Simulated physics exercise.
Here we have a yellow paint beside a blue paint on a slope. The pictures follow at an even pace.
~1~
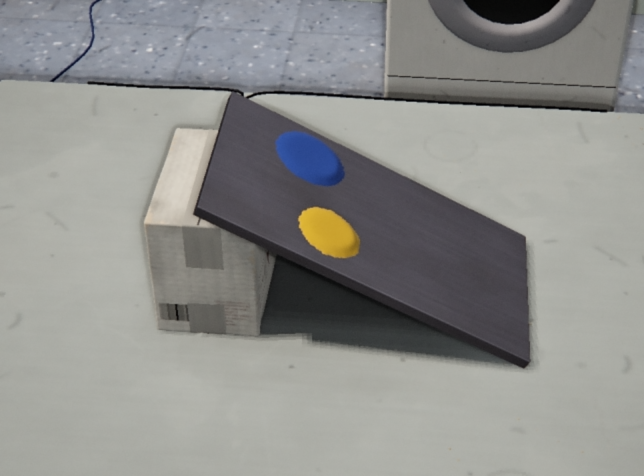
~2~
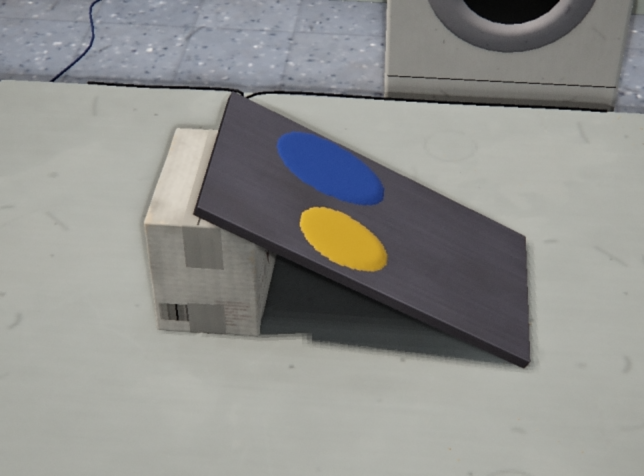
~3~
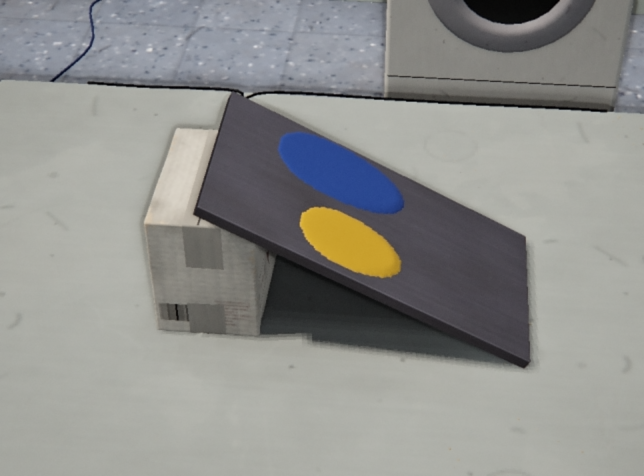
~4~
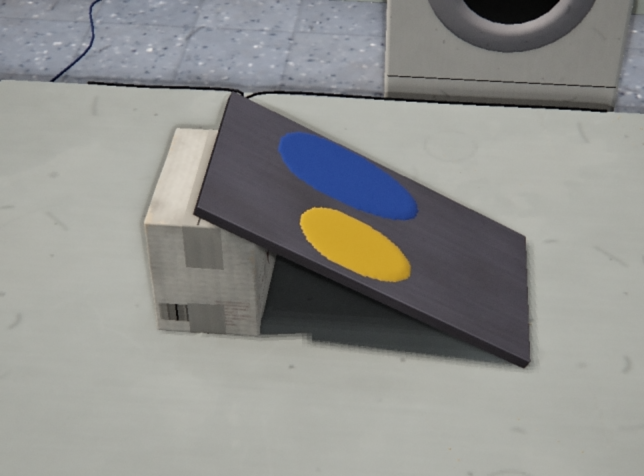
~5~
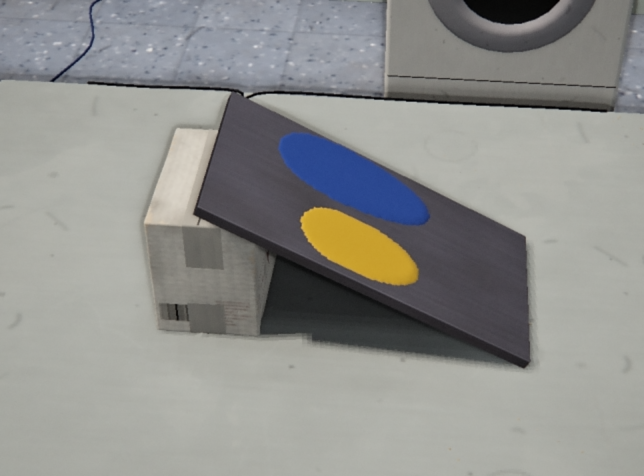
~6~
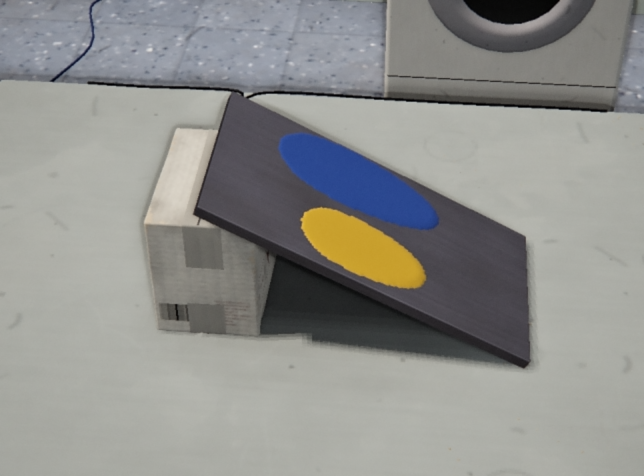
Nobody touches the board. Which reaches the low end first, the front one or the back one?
The farther one.
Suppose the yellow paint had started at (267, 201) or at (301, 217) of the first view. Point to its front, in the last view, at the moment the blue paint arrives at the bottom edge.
One: (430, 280). Two: (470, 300).
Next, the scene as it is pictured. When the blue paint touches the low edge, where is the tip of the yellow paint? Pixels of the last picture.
Roughly at (488, 306).
Shortly, the yellow paint is three quarters of the way down; the blue paint is three quarters of the way down.
Then, the yellow paint is three quarters of the way down; the blue paint is close to the edge.
At the finish, the yellow paint is close to the edge; the blue paint is at the low edge.
